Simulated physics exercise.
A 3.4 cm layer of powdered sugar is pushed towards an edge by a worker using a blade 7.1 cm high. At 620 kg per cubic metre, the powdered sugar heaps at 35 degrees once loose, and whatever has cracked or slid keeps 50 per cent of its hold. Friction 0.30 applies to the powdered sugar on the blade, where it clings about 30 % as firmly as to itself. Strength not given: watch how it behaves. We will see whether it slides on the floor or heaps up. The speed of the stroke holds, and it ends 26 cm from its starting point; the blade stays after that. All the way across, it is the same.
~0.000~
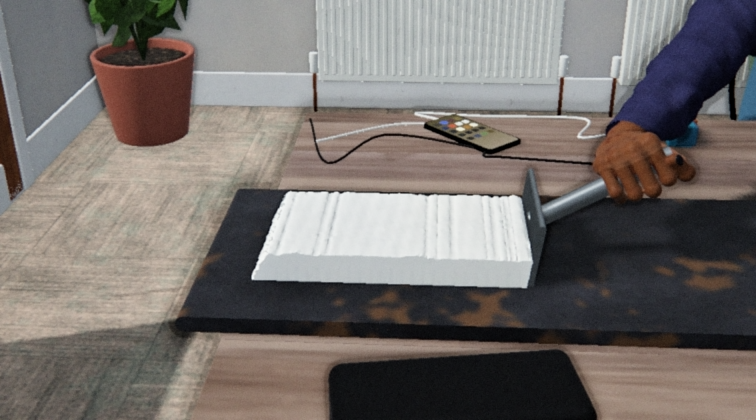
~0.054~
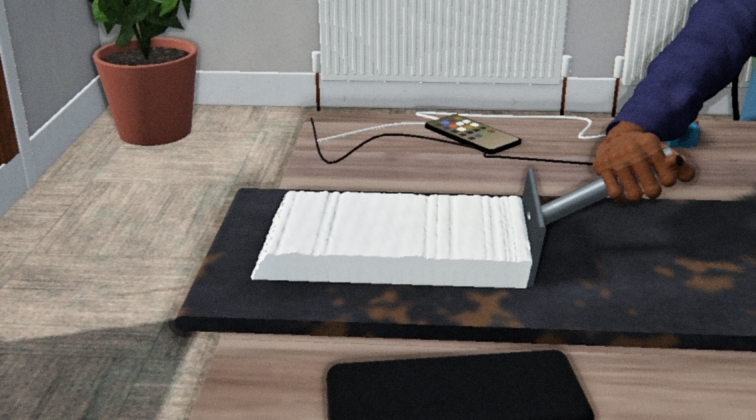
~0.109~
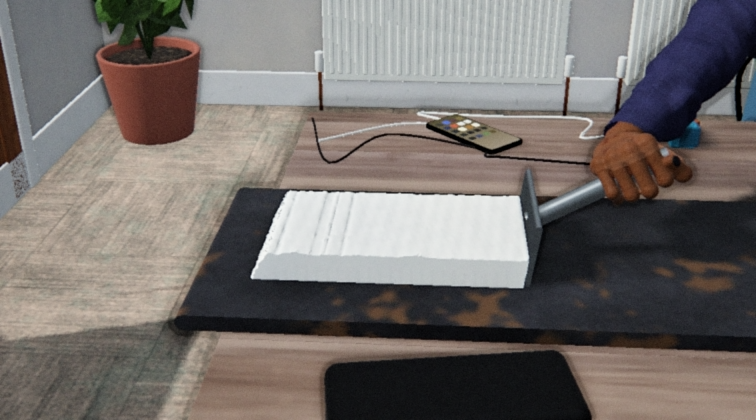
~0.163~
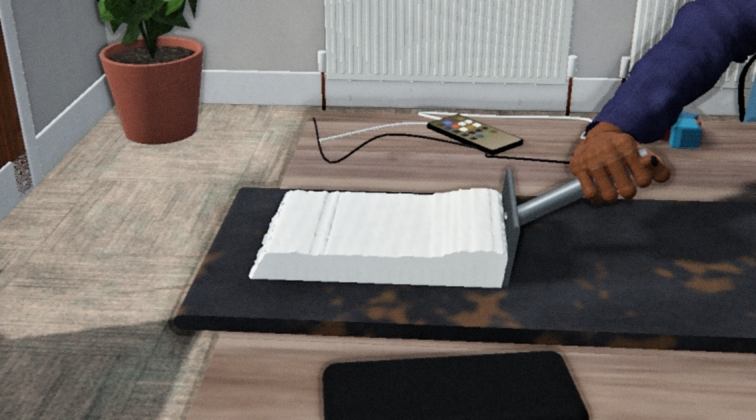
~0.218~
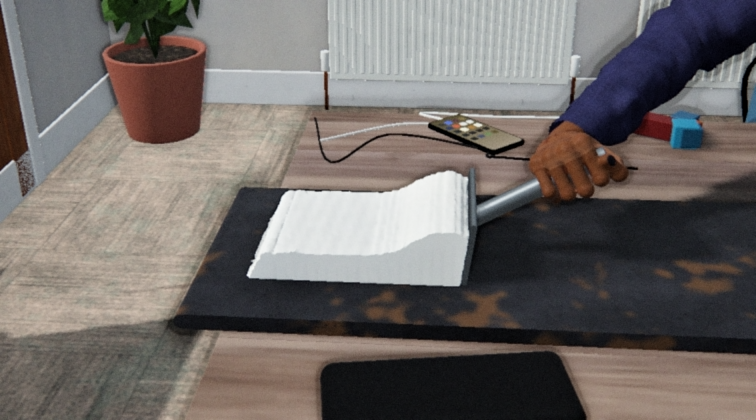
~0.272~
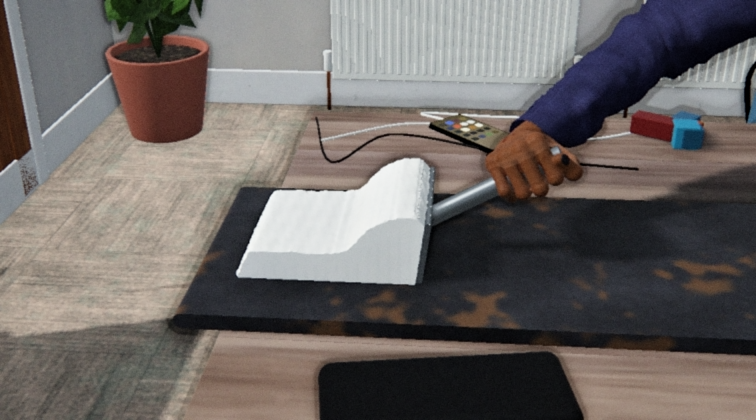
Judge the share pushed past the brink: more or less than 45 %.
It ends up greater than 45 %.
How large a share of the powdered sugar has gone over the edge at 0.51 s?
I reckon it's some 14 %.
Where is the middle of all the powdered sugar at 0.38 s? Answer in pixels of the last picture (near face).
I'd place it around (267, 255).
By 0.38 s, 0 % has gone over the edge.
By 0.51 s, 15 % has gone over the edge.
By 0.64 s, 44 % has gone over the edge.
By 0.77 s, 62 % has gone over the edge.
By 0.84 s, at the end, 62 % has gone over the edge.
